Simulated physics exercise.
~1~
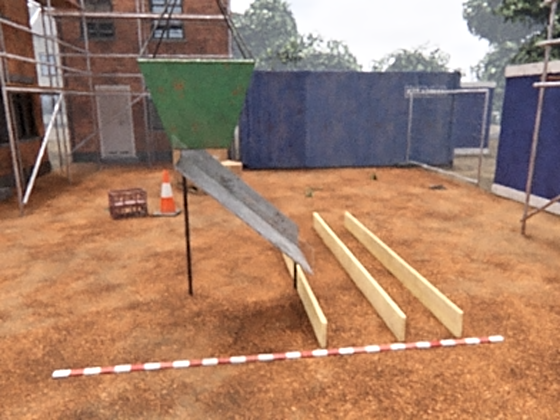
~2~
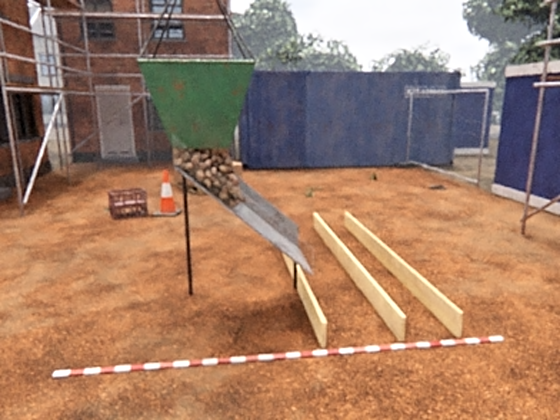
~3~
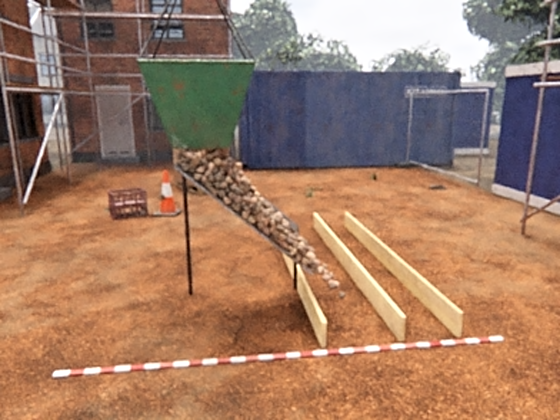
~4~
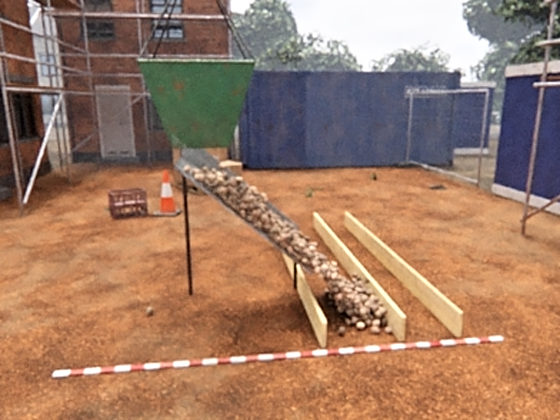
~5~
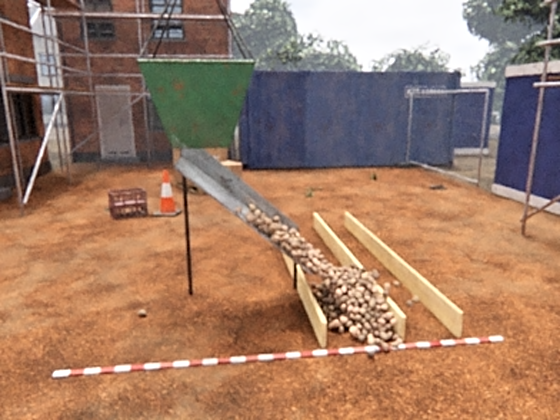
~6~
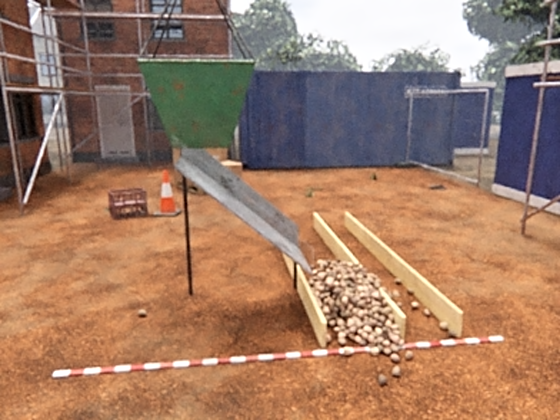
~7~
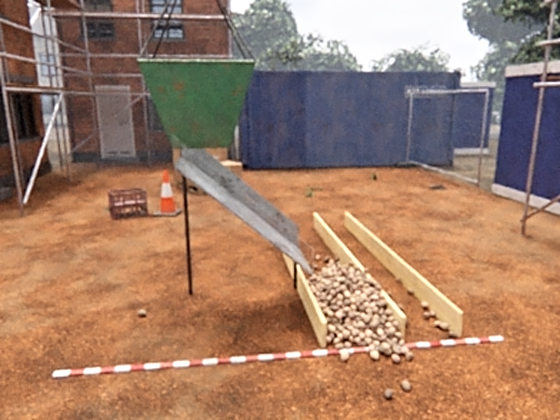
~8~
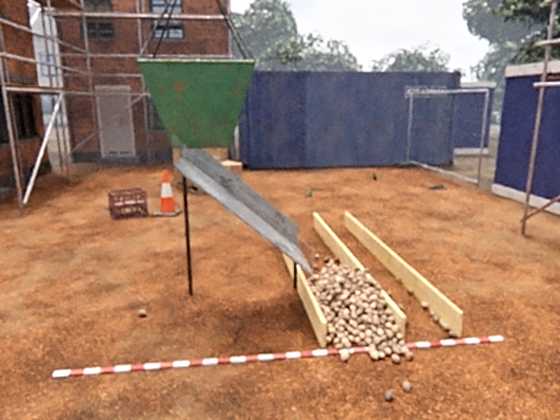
Brownish stones are held out of sight in a green skip hanging over a sloping grey steel chute, in a reddish dirt yard seen from the front. Three pale boards lie at the right, a red and white pole crosses the foreground, and a brick building, scaffolding, a traffic cone and blue hoarding stand behind. The stones drop from the skip and slide down the chute to the right. They pour off its lower end between the boards, heaping up as the steel empties. Nearly all settle in the left bay, some spilling out its front, while a few rest in the right bay.
